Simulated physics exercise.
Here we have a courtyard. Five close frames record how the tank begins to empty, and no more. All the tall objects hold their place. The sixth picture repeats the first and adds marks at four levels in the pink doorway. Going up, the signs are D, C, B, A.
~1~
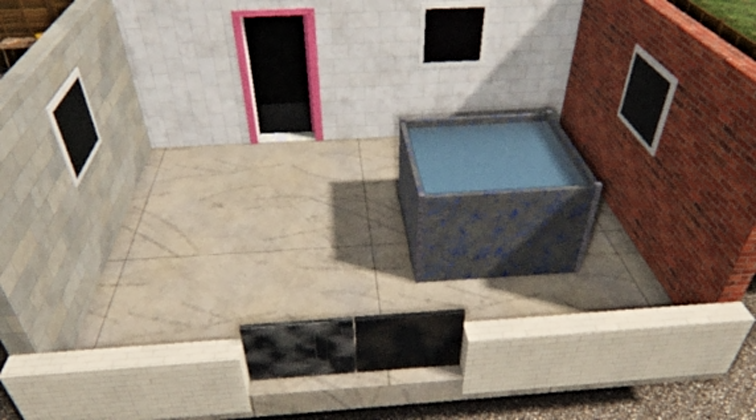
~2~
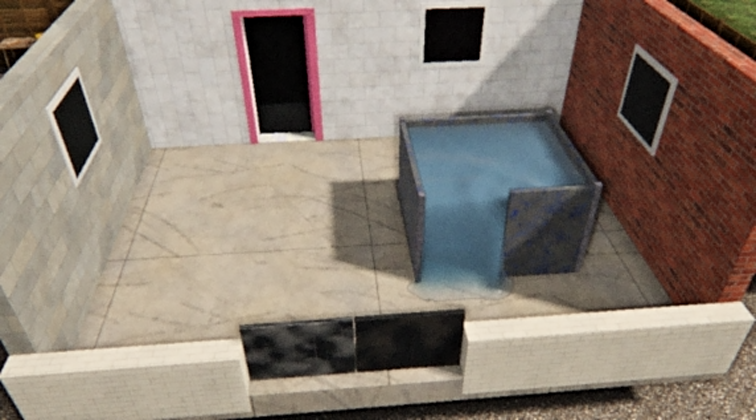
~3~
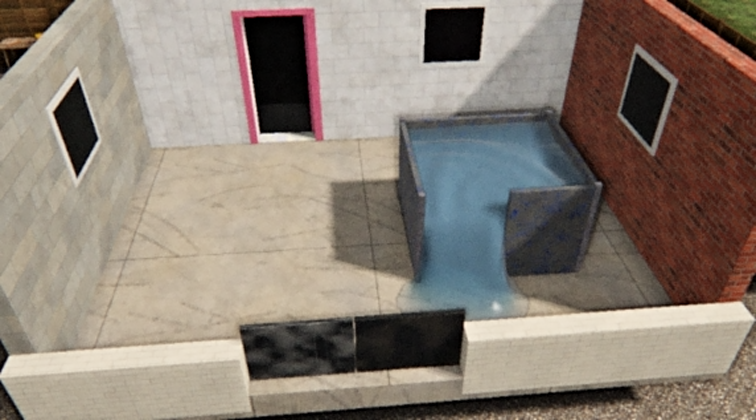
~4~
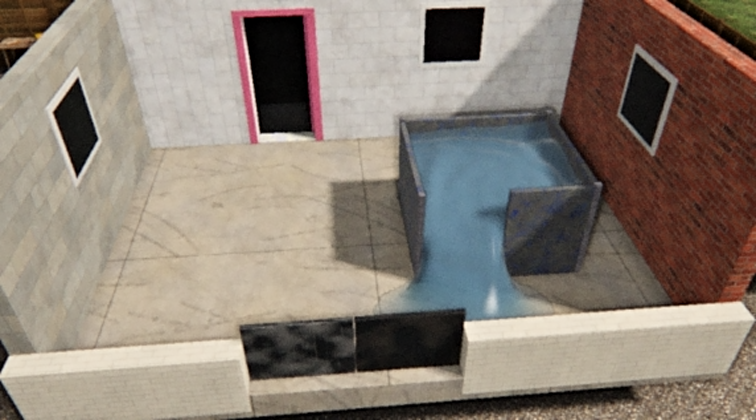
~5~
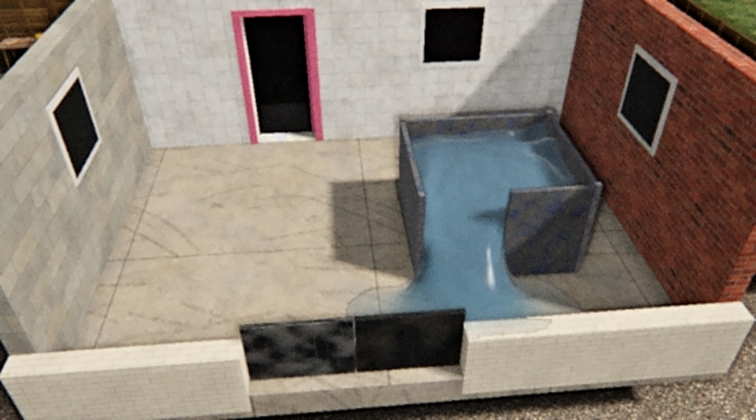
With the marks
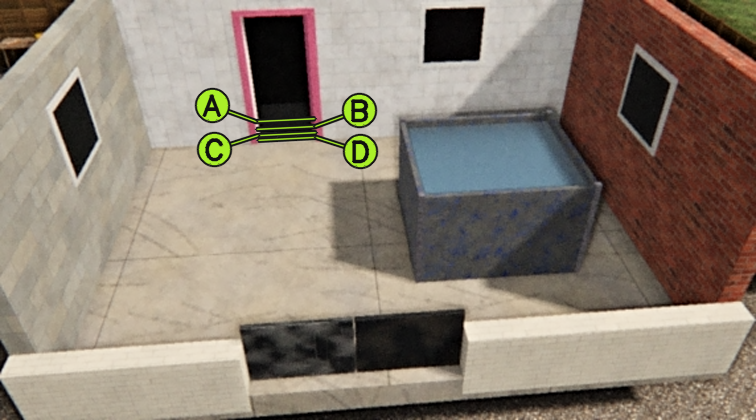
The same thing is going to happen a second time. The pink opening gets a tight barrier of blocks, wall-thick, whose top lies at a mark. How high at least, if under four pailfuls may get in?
The limit is C.
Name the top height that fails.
That would be D.
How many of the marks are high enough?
Three of the four.
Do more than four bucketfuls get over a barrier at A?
No.
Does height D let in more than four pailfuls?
Yes.
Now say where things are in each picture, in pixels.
The first frame shows water in the tank at rest, its middle at (491, 156); foot of the pink doorway at (287, 142); shut gate at (354, 327).
In the second frame, 1 % of the ground under water, visible out to (412, 286).
In the third frame, 3 % of the ground under water, visible out to (425, 279).
In the fourth frame, 7 % of the ground under water, visible out to (397, 294).
In the fifth frame, 10 % of the ground under water, visible out to (367, 303).
In lime, A at (285, 120); B at (286, 127); C at (286, 134); D at (287, 138); from the bottom up D, C, B, A.
Choosing A, nothing gets over.
Choosing B, nothing gets over.
Choosing C, a splash gets over, under a bucket.
Choosing D, about 9 bucketfuls get in.
